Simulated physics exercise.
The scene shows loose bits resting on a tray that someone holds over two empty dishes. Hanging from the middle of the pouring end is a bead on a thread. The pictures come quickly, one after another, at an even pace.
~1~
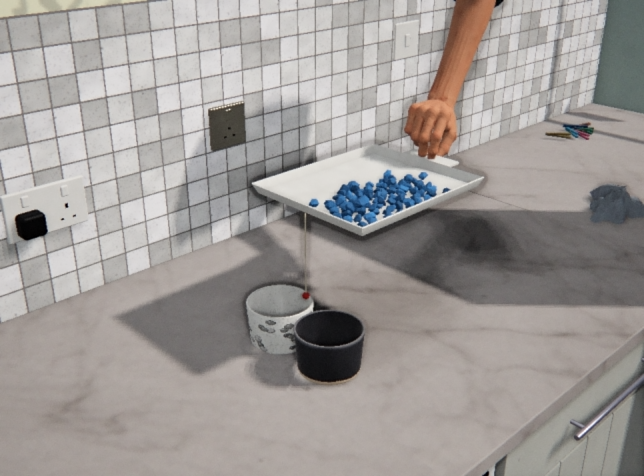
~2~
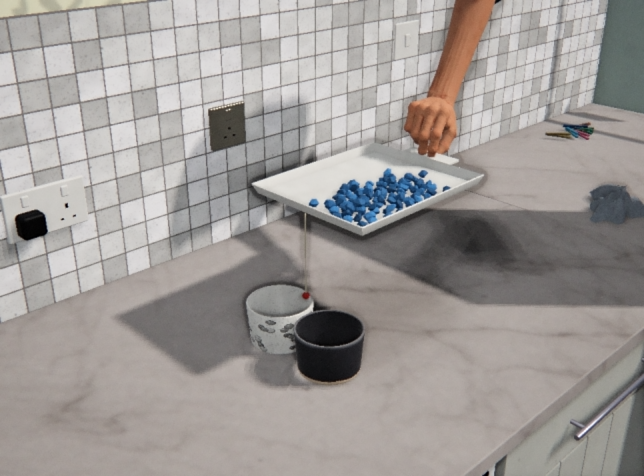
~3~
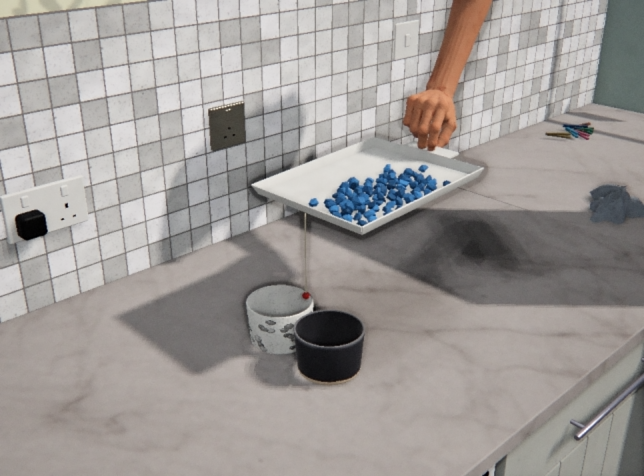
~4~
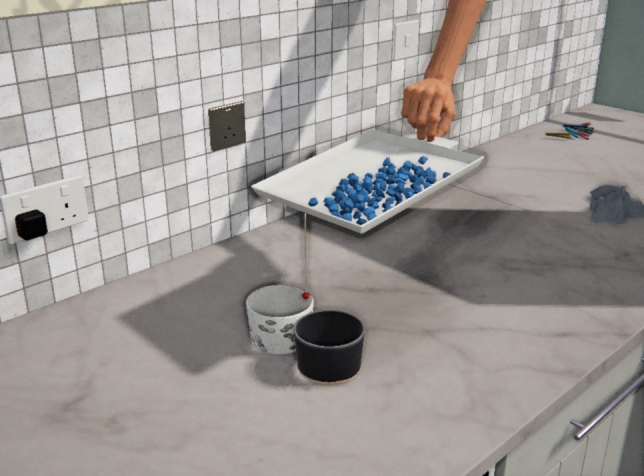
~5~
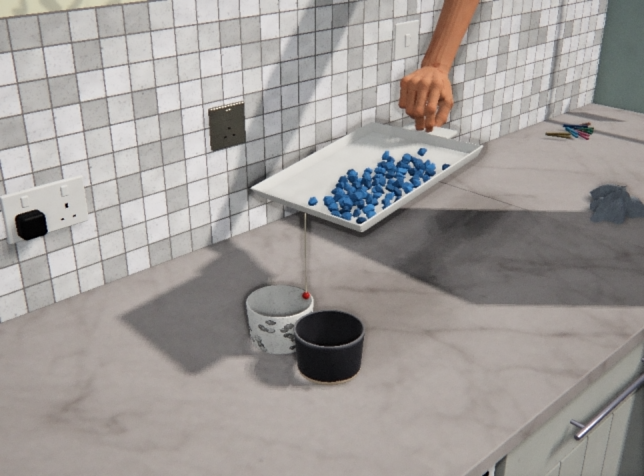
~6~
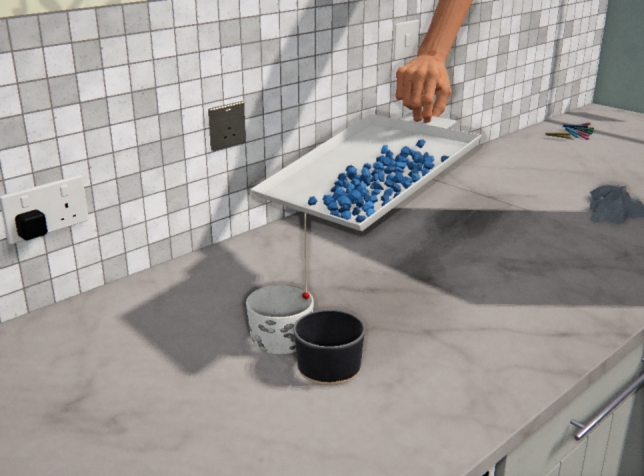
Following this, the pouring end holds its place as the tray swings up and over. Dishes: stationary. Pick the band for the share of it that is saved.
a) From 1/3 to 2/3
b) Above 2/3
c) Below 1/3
a.
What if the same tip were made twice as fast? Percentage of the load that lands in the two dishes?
About 20 %.
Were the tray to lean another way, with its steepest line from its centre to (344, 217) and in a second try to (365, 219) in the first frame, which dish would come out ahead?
So, first the one on the right side, and second the one on the right side.
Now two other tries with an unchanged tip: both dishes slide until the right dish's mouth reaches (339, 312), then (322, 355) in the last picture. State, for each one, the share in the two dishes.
First 10 per cent, second 30 per cent.
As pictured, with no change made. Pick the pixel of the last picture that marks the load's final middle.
The centre comes to rest close to (261, 336).
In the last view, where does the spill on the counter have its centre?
Middle in the last view: Roughly (222, 334).
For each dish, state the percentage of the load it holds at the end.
Around 50 in a hundred in the left dish and around 0 in a hundred in the right dish.
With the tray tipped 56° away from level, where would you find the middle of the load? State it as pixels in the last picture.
Close to (305, 192).
Just after the last frame, tray tipped steeply; almost all on the tray; about a tenth in the air.
A moment on, tray tipped right over; just a few on the tray; roughly a third in the left dish; roughly a third outside both; roughly a quarter in the air.
Further on, tray tipped past a quarter turn; roughly half in the left dish; roughly half outside both.
When it is over, tray tipped past a quarter turn; not one in the right dish; roughly half in the left dish; roughly half outside both.
